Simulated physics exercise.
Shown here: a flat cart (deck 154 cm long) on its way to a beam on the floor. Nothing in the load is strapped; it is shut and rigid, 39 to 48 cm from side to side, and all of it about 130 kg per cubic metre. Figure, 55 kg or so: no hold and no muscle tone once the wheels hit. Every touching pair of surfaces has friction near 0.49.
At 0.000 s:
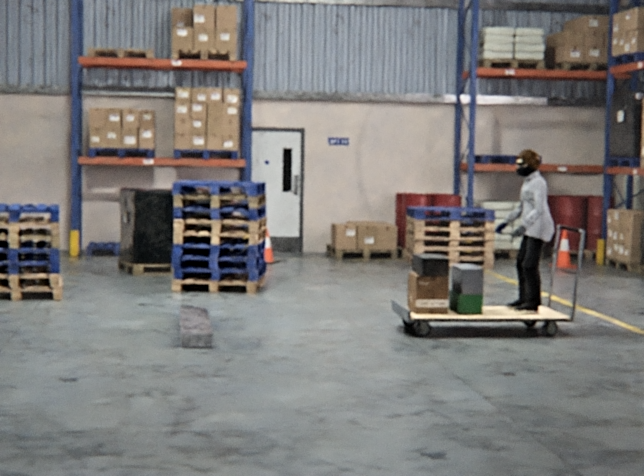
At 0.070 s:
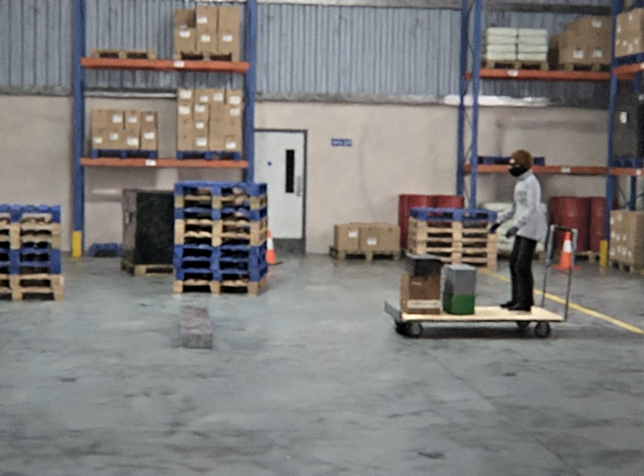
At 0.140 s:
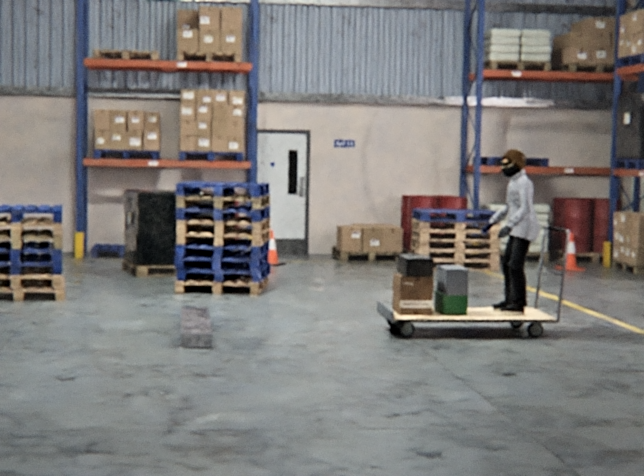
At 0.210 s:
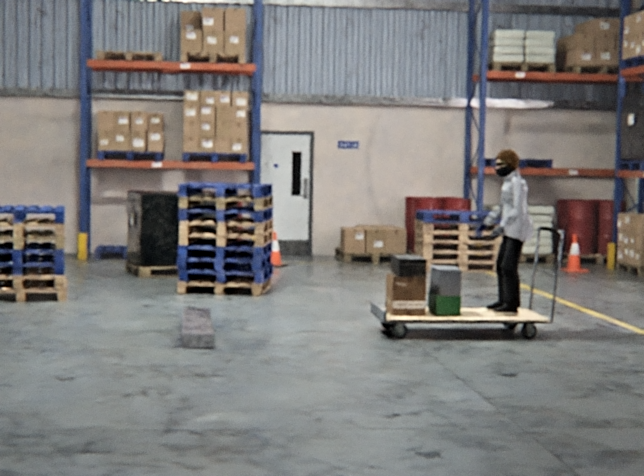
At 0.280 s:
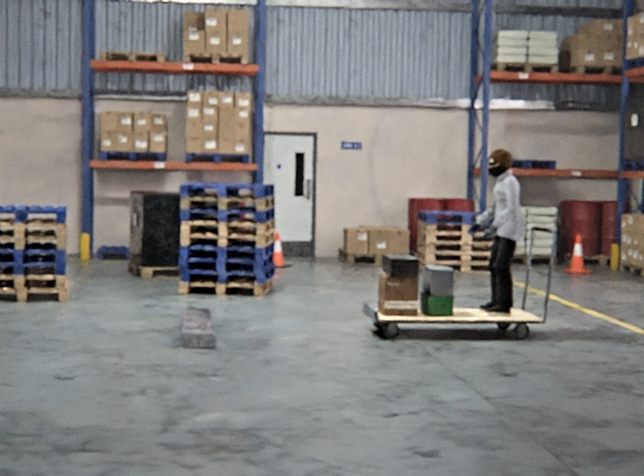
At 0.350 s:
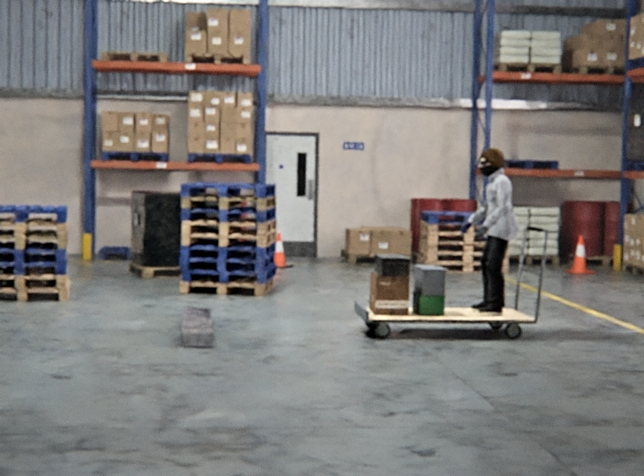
A flat cart carrying a masked figure in a light top and dark trousers, standing near the handle behind boxes, rolls slowly left across a warehouse floor. It passes stacked pallets and shelving in the background, steadily narrowing the gap to a low beam on the floor, while the figure stays upright.
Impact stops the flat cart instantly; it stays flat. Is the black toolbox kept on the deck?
Yes: Still on the deck.
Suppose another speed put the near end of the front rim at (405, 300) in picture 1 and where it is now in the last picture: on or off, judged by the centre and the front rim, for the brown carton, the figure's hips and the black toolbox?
Outcome: Brown kept; hips kept; black lost.
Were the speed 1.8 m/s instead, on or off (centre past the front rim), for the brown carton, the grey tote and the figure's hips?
In that scenario brown is retained, grey is retained, and the hips are retained.
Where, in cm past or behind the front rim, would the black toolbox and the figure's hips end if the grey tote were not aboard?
Outcome - black: 10 cm behind rim; hips: 100 cm behind rim.
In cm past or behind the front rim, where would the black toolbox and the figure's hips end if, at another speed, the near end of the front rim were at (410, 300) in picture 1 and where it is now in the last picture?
With that change, black would rest 30 cm beyond the front rim and the hips 100 cm back from it.
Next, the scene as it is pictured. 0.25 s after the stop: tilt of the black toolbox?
Tilt from vertical: Around 0°.
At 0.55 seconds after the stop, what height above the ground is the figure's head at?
70 cm.
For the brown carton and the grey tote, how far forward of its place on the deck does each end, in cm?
Shift, cm - brown: 10; grey: 20.
The wheels strike at 1.57 s.
After 2.12 s the black toolbox is 10 cm behind the rim, tilted 0°, near (214, 263) in the last picture's view.
After 2.57 s the black toolbox is 9 cm behind the rim, tilted 5°, near (213, 263) in the last picture's view.
When all is still (3.0 s), nothing is past the rim; behind it, brown carton, green tote, grey tote, black toolbox and the figure's hips.
